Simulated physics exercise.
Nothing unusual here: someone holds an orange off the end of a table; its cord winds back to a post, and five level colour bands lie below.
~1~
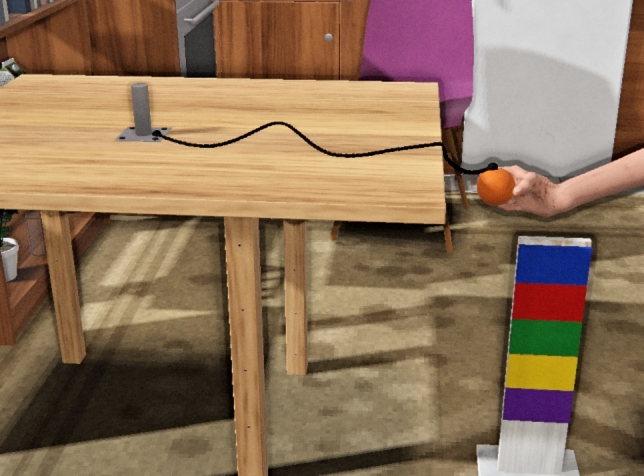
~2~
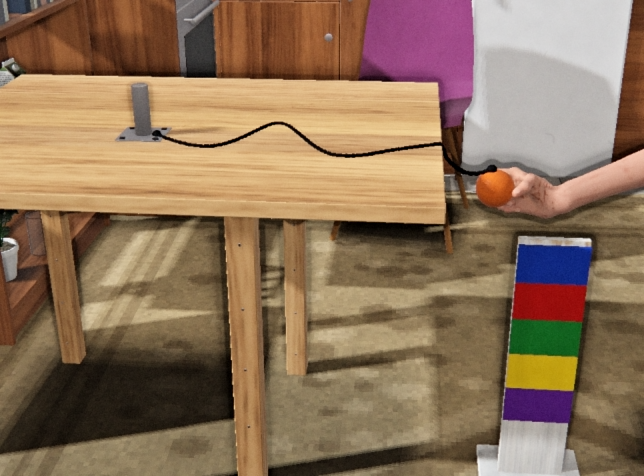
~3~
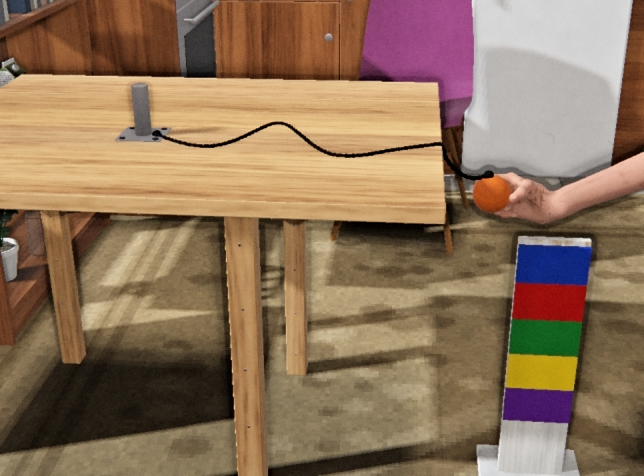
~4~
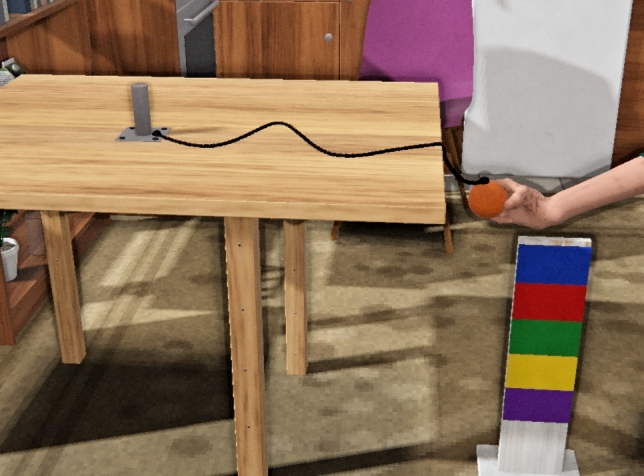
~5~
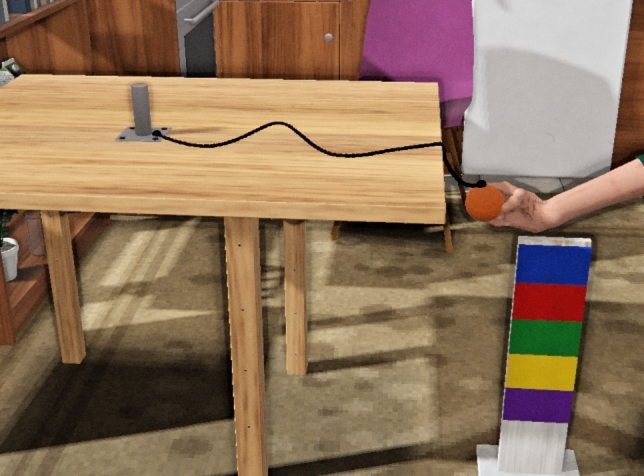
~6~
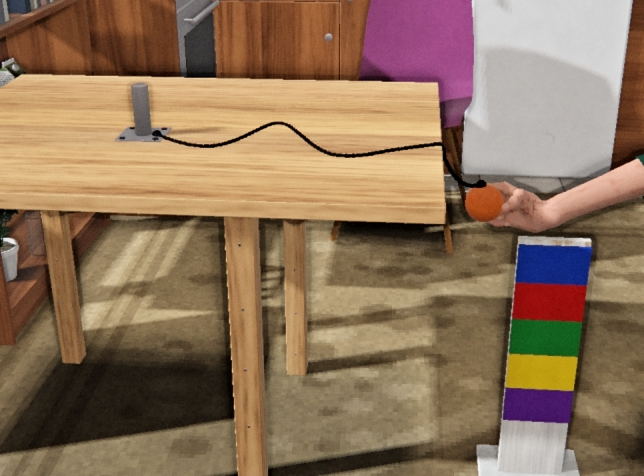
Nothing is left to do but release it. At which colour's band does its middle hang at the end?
The green band.
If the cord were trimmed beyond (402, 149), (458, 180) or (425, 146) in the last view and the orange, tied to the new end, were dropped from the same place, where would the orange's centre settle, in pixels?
The places are (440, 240), (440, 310) and (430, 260).
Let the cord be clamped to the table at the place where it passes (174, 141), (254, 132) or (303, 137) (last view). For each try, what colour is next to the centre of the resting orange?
Green; red; blue.
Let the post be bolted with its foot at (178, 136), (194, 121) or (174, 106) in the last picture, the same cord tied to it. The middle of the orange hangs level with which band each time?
For the first it is yellow, for the second yellow, for the third green.
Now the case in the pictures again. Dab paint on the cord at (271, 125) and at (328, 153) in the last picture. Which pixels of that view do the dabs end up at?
Point one: (319, 138); point two: (441, 145).
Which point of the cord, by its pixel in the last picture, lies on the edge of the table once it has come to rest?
Close to (328, 153).
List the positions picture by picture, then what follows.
In the first picture, orange (496, 187); blue (553, 266); red (549, 303); green (545, 339); yellow (541, 374); purple (538, 407).
In the second picture, orange (495, 188); cord through (182, 143) (249, 134) (296, 131) (333, 155) (420, 147).
In the third picture, orange (492, 194).
In the fourth picture, orange (487, 199); cord through (182, 143) (249, 134) (296, 131) (333, 155) (420, 147).
In the fifth picture, orange (484, 203).
In the sixth picture, orange (484, 203); cord through (182, 143) (249, 134) (296, 131) (333, 155) (420, 147).
Soon after, orange near (437, 312); level with red.
Then, orange near (443, 326); level with green.
At rest, orange near (437, 329); level with green. The cord holds its middle at green.
